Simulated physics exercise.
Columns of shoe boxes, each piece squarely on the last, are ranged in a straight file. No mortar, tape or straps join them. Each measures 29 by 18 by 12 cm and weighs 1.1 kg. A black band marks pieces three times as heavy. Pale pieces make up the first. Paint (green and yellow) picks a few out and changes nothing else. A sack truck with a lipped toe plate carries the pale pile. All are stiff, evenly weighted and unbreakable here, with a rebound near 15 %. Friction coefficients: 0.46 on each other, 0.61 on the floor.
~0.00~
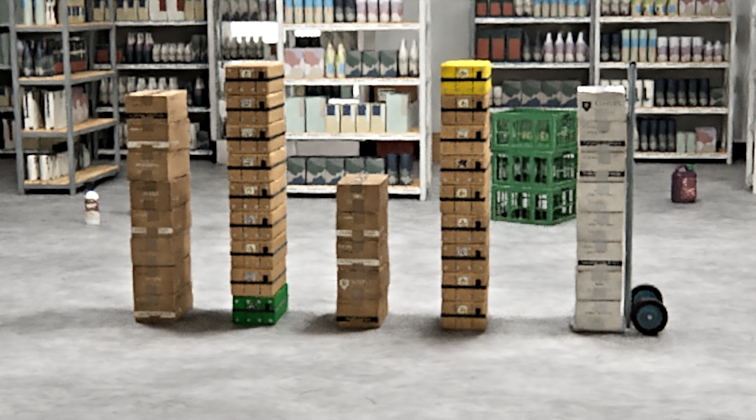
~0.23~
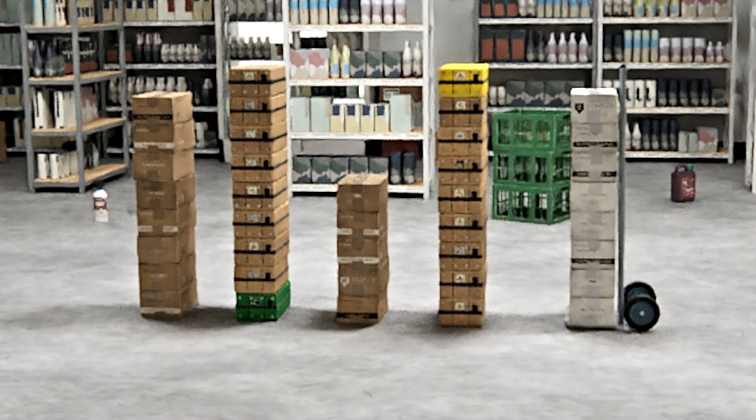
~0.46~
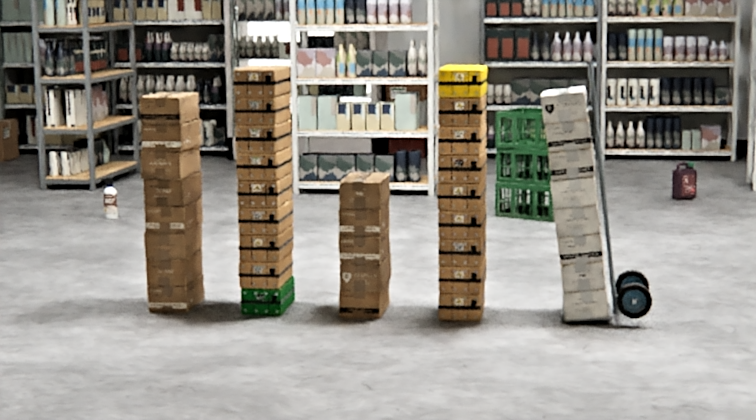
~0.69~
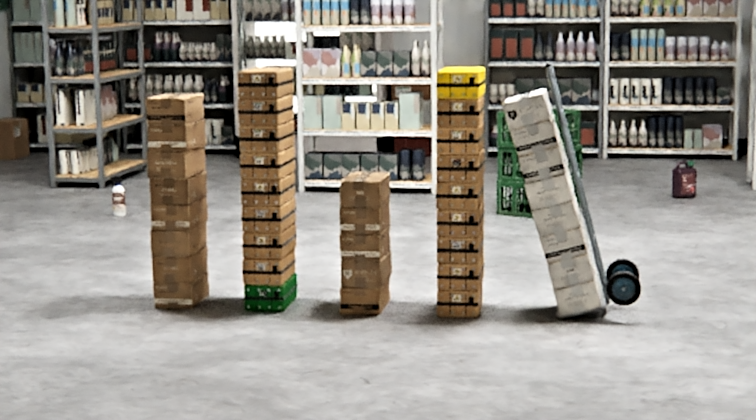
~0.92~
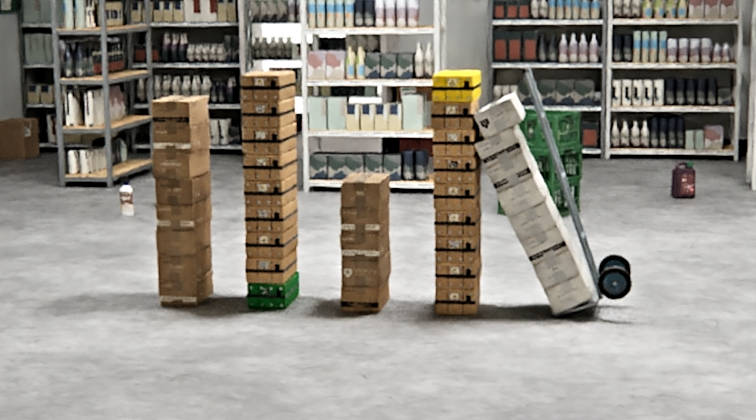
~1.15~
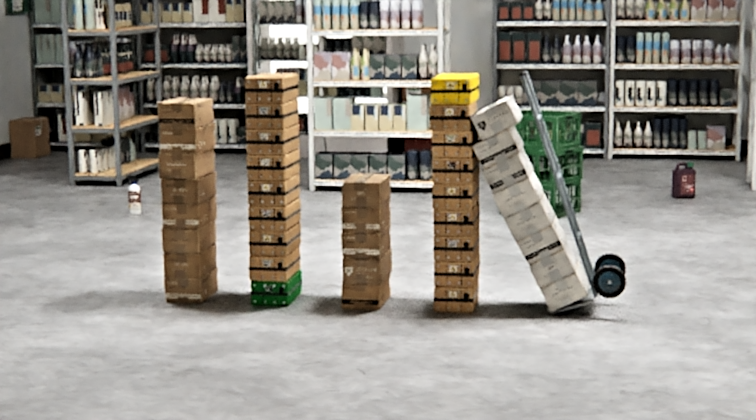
At the start, five separate columns of stacked boxes stand upright in a row, the pale one at the right on a hand truck. The truck and its pale stack then tilt steadily left, until the upper boxes lean against the neighbouring yellow-topped column, where movement nearly ceases.
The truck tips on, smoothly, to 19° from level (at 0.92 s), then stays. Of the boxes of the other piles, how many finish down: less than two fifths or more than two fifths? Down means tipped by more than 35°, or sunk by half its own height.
It comes to less than two fifths.
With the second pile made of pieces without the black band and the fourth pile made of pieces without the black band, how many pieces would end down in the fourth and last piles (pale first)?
In that case fourth 9, last 7.
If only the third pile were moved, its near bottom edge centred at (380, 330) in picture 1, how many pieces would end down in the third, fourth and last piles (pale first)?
In that case third 0, fourth 0, last 0.
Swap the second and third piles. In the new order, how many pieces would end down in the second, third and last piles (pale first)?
In that case second 0, third 0, last 0.
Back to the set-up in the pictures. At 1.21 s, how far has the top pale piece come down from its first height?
Roughly 0 cm.
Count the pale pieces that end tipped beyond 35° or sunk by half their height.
0 pale pieces.
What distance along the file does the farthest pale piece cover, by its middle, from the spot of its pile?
Roughly 35 cm along.
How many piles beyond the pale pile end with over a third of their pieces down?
0 in all.
Around 1.21 s, 0 of the pale pile down; none of the 31 other boxes down, 1 disturbed.
Finally (2.0 s), 0 of the pale pile down; none of the 31 other boxes down, 1 disturbed; yellow box unmoved; green box unmoved. That is 0 per cent. Seen by the last camera, middles, yellow box near (456, 89), green box near (277, 287).
